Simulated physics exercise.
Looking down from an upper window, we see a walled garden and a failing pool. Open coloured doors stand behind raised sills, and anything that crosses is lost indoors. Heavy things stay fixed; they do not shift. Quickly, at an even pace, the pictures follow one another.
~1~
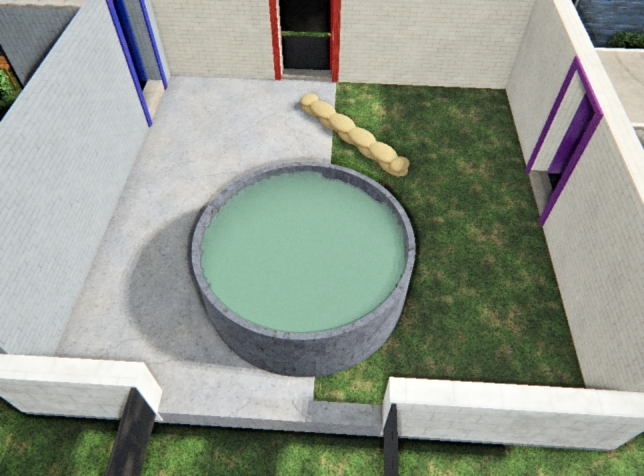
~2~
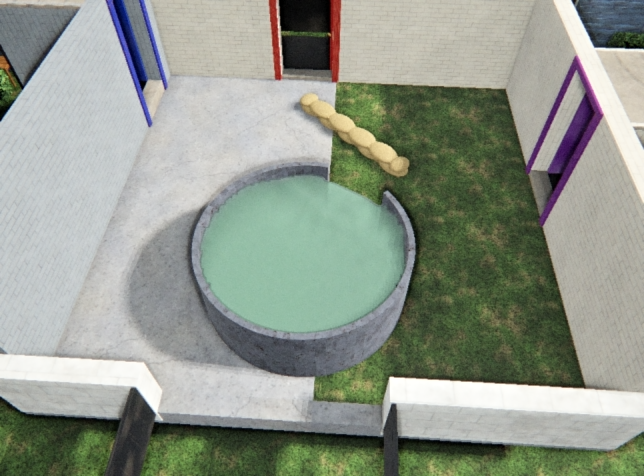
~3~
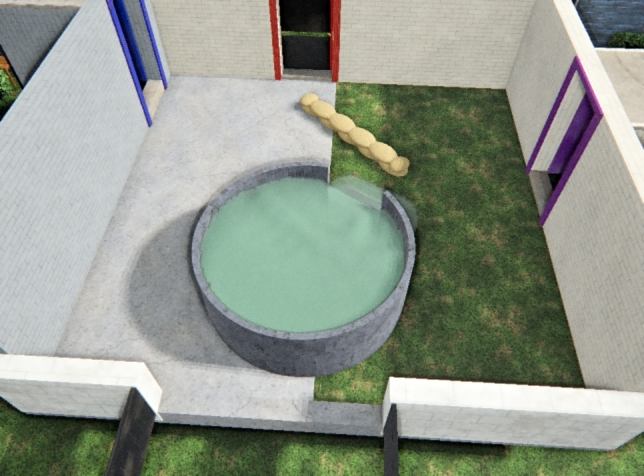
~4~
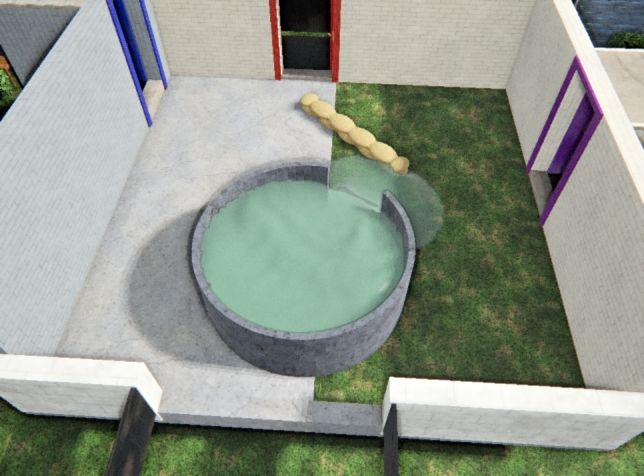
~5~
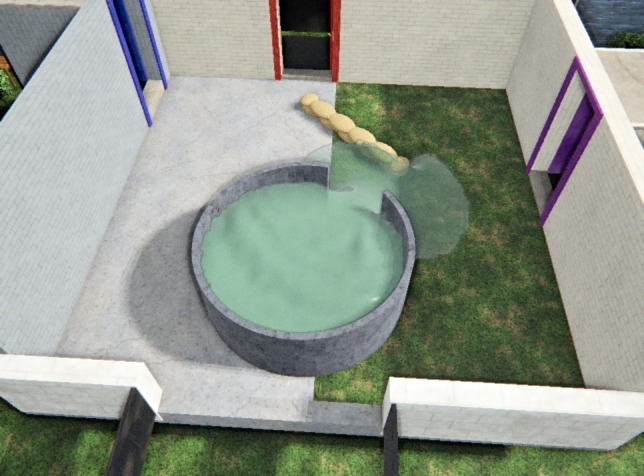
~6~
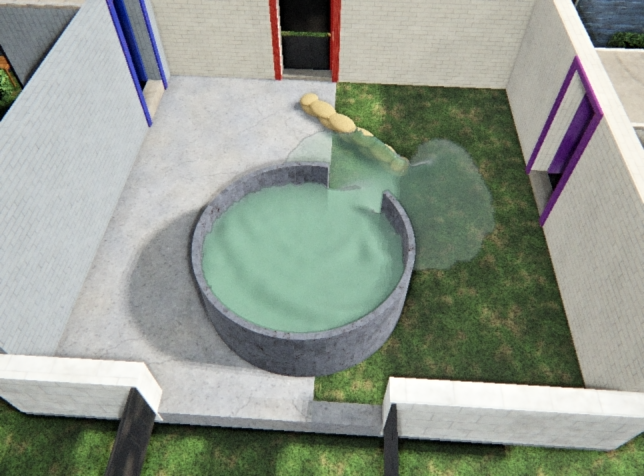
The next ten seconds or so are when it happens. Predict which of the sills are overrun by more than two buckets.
My prediction: The purple door is swamped; the blue door is not swamped; the red door is swamped.
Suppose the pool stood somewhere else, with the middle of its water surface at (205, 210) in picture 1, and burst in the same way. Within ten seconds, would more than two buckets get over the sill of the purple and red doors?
So the purple door remains within bounds, and likewise the red door breaks the limit.
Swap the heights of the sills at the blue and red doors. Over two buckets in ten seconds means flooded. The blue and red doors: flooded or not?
Result: Blue door crosses the line, red door remains below the line.
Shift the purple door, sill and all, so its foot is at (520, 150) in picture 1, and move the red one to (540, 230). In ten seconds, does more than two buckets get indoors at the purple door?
Well, in that case the purple door tops the limit.
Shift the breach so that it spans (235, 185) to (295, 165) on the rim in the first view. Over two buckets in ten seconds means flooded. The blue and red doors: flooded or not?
The blue door overflows the limit, the red door overflows the limit.
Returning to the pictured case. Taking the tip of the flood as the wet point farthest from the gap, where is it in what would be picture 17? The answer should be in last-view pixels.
Farthest reach: (171, 76).
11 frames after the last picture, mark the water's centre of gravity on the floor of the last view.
That comes out near (346, 221).
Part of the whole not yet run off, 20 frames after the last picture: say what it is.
About 98 per cent.
A moment on, water covers 30 % of the floor; the purple door wet at the sill, nothing in, the blue door not reached, the red door not reached.
Next, water covers 55 % of the floor; the purple door over two buckets in, the blue door wet at the sill, nothing in, the red door not reached.
Then, water covers 65 % of the floor; the purple door far over two buckets in, the blue door wet at the sill, nothing in, the red door wet at the sill, nothing in.
Later, water covers 90 % of the floor; the purple door far over two buckets in, the blue door wet at the sill, nothing in, the red door over two buckets in.
In the end, water covers 95 % of the floor; the purple door far over two buckets in, the blue door wet at the sill, nothing in, the red door far over two buckets in.
